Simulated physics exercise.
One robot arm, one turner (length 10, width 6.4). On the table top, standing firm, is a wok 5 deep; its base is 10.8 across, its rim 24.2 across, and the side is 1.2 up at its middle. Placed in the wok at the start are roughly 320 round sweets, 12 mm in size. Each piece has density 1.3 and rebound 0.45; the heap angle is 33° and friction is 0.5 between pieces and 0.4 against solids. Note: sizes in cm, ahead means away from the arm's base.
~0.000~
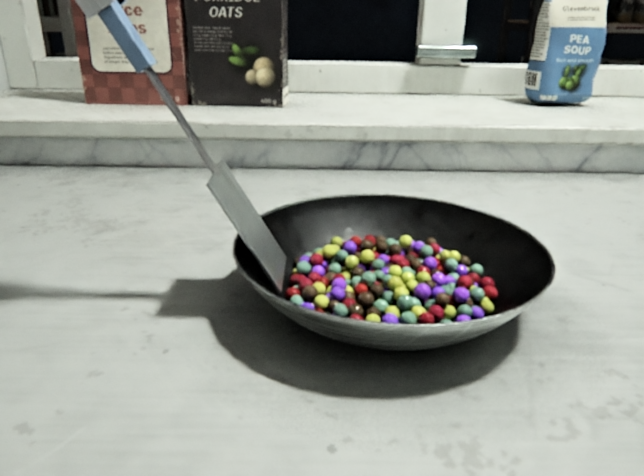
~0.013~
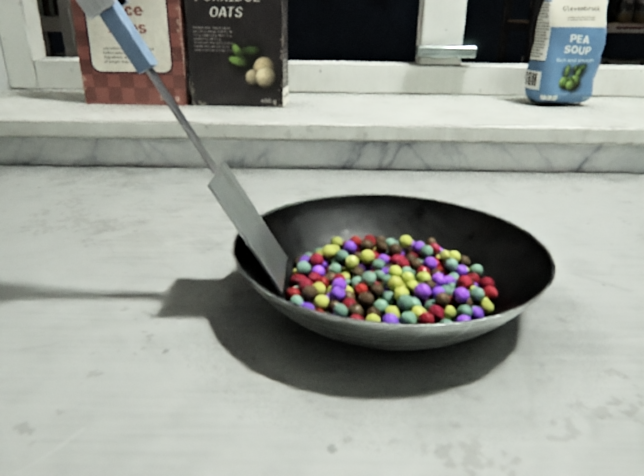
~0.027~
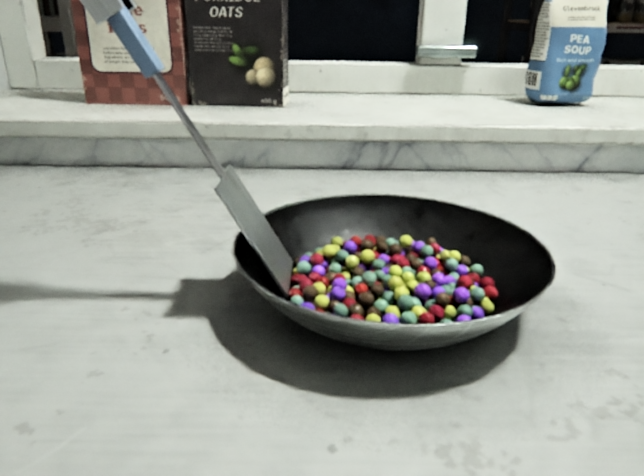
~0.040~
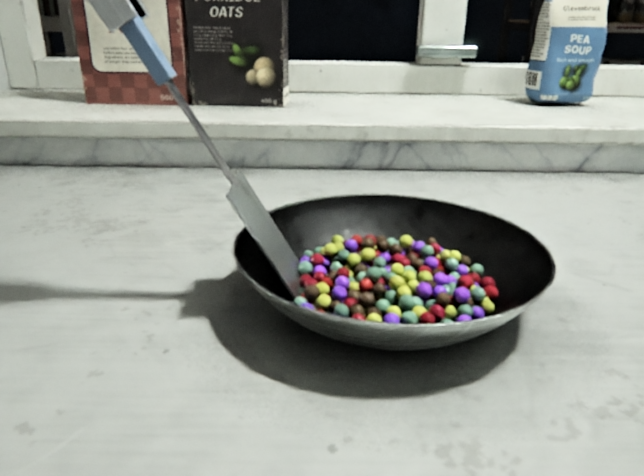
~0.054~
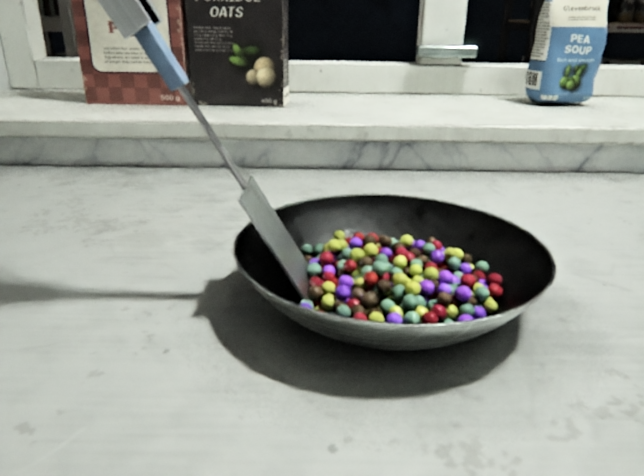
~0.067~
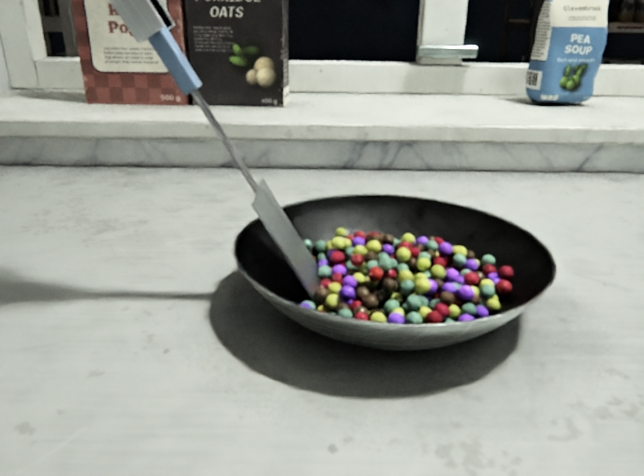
We see a slanted turner with a blue handle inside a dark wok of colourful round sweets on a pale table top; it moves slowly to the right, pushing the nearby sweets slightly across the wok.
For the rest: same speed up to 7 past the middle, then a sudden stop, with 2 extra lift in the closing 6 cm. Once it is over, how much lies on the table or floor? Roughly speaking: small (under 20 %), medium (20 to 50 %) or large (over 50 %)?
Roughly, small, under 20 %.
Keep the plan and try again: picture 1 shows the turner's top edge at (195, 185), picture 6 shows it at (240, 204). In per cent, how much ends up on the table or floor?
It works out to about 10 %, more or less.
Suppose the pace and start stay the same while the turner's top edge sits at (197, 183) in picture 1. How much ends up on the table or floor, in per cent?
10 percent or thereabouts.
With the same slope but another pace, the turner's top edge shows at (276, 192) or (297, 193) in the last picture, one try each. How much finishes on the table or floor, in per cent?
Roughly 25 and 30 percent.
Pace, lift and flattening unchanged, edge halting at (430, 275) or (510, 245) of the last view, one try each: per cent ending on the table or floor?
Estimates, in order: 0 % and 30 %.
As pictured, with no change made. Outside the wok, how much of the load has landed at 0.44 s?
Share at that moment: About 10 %.
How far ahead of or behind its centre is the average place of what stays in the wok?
It sits some 4.0 centimetres ahead of centre.
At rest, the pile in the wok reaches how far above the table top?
About 6.0 centimetres.
After 0.14 s, sloping 60°, highest piece 5 above the table; 316 in the wok.
After 0.20 s, sloping 60°, highest piece 6 above the table; 316 in the wok.
After 0.44 s, sloping 60°, highest piece 8 above the table; 279 in the wok, 31 on the table or floor, 6 on the blade or in flight.
After 1.49 s, sloping 60°, highest piece 6 above the table; 279 in the wok, 37 on the table or floor.
At rest, 279 in the wok, 37 on the table or floor. That is 12 % on the table or floor.
